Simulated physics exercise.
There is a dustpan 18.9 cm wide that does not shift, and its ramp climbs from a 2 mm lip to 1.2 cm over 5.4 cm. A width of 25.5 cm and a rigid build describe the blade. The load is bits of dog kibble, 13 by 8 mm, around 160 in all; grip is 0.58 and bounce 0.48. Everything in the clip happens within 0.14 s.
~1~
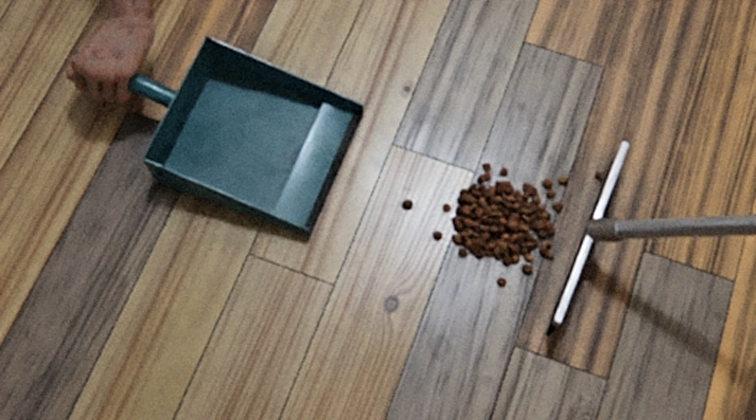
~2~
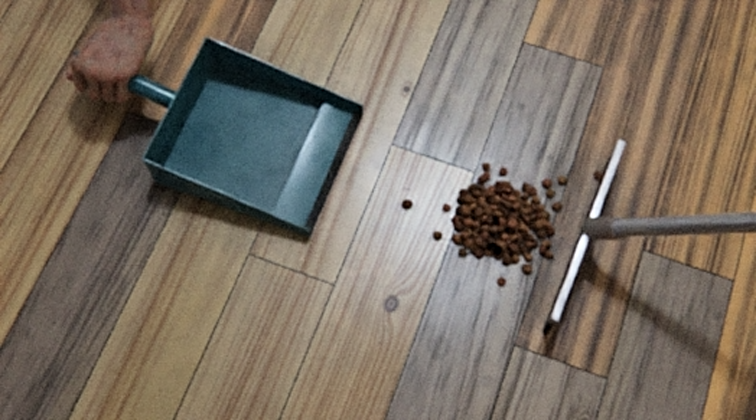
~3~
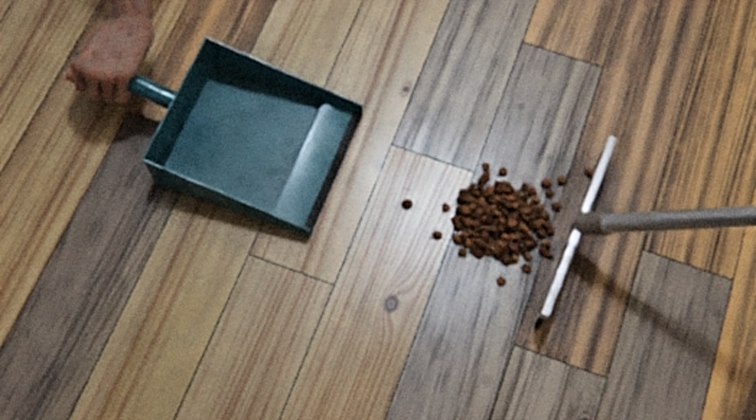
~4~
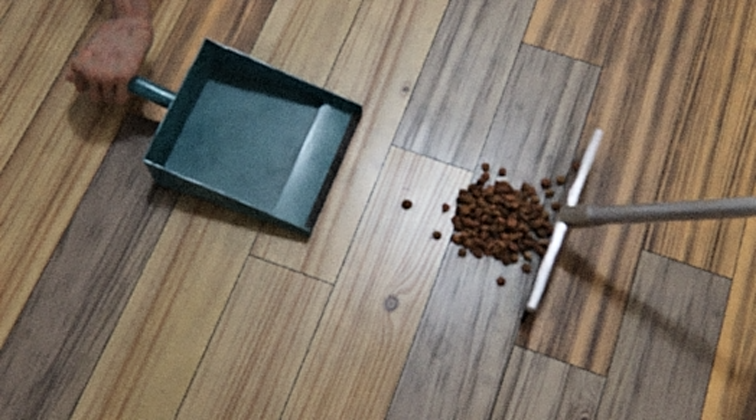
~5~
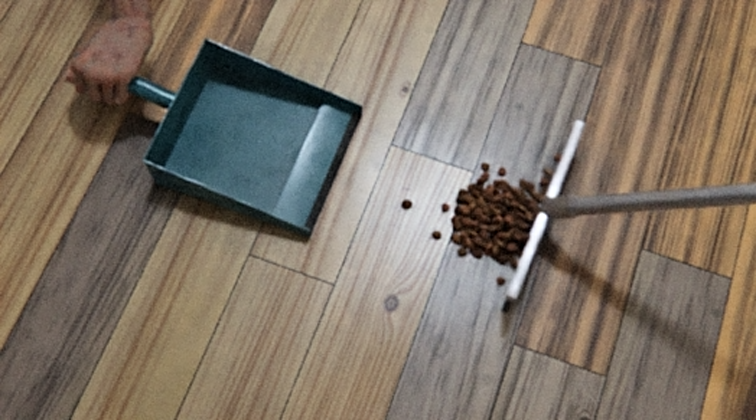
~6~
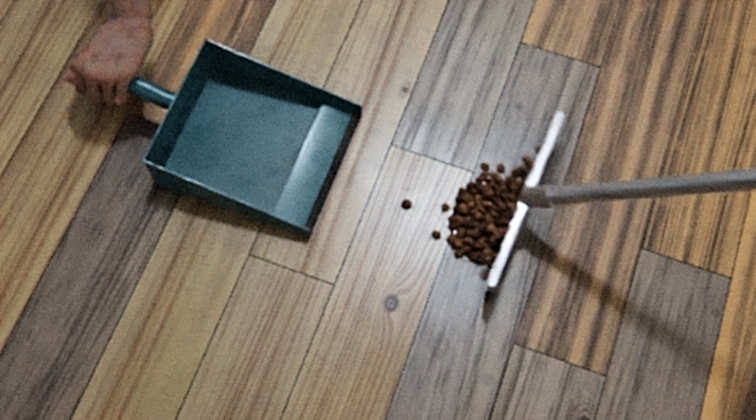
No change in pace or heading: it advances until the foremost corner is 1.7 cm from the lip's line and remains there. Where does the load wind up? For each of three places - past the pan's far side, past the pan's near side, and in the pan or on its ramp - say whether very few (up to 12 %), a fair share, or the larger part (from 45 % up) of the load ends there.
Far side: A fair share, near side: Very few, pan: The larger part.
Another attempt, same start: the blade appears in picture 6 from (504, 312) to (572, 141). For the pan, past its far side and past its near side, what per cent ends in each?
Split: Pan = 45, far = 5, near = 10.
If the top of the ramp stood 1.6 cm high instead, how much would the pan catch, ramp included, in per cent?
Around 50 per cent.
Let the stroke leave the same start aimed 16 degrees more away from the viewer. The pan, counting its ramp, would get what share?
Around 25 %.
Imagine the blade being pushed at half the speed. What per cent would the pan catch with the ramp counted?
It would be around 50 per cent.
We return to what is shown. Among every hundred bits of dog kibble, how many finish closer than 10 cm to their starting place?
Close to 0 per cent of it.
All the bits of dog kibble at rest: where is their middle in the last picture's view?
After settling, the middle sits near (337, 138).
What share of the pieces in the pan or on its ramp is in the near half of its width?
Some 30 per cent.
Then, 0.13 s after the last picture, middle of the blade 12 cm from the lip; 0 % over the lip, far side 10 %, near side 0 %.
Then, 0.21 s after the last picture, middle of the blade 5 cm from the lip; 0 % over the lip, far side 15 %, near side 0 %.
Then, 0.43 s after the last picture, middle of the blade 2 cm from the lip; 55 % over the lip, far side 20 %, near side 0 %.
In the end, far side 20 %, near side 0 %, pan 50 %, in front of the lip or behind the blade 25 %.
